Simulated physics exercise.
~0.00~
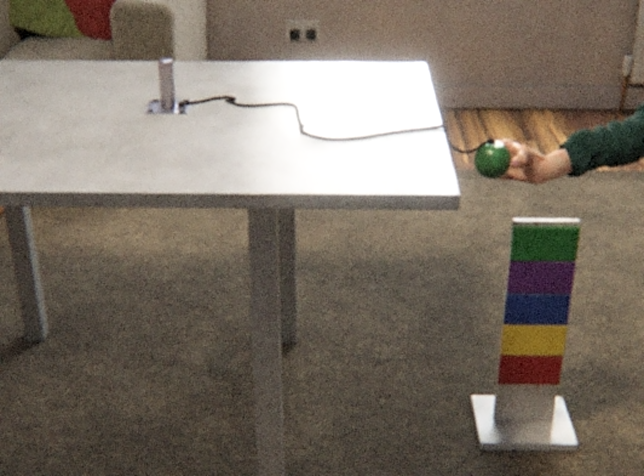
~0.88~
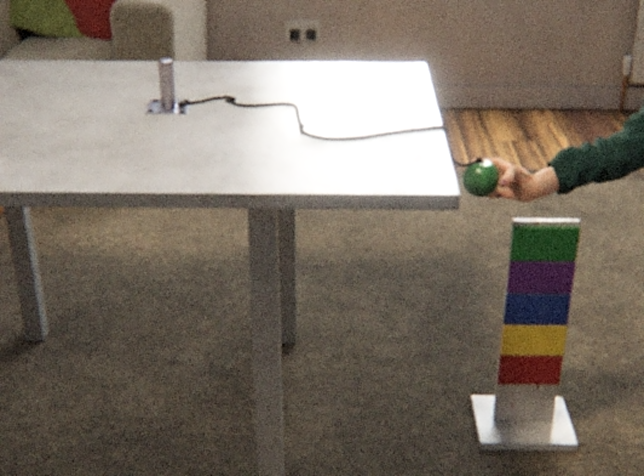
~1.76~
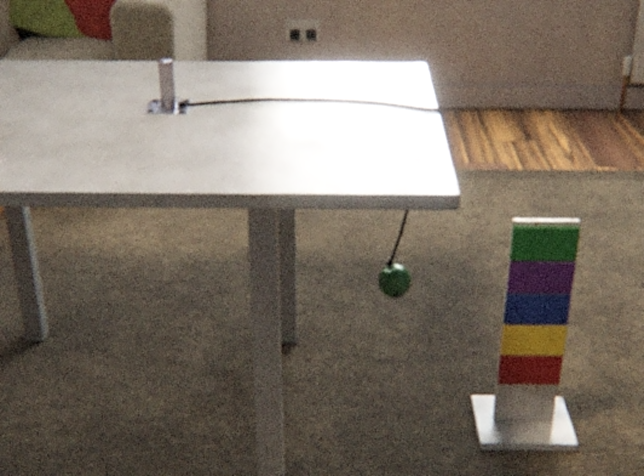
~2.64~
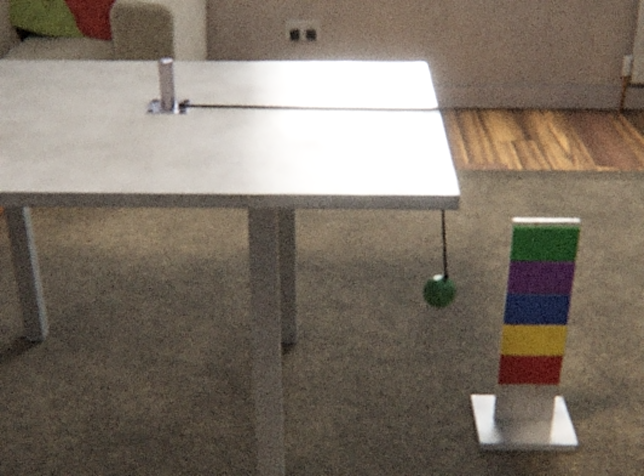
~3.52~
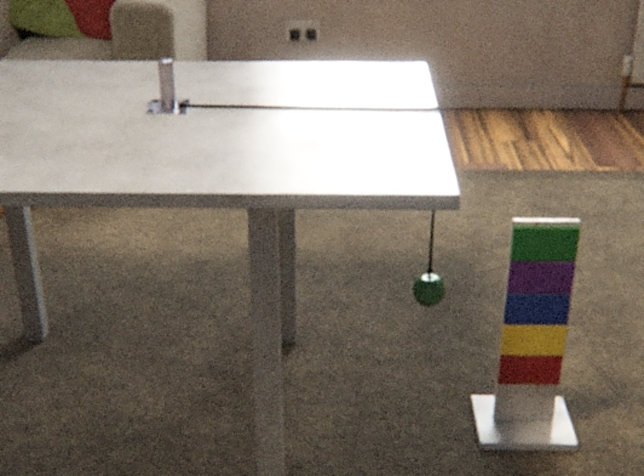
The footage shows a hand holding a green apple tied to a dark shoelace off a table's right end, moving it slightly left and releasing it. The apple drops, the lace straightens, and it swings right, then slightly left, ending suspended level with the blue band.
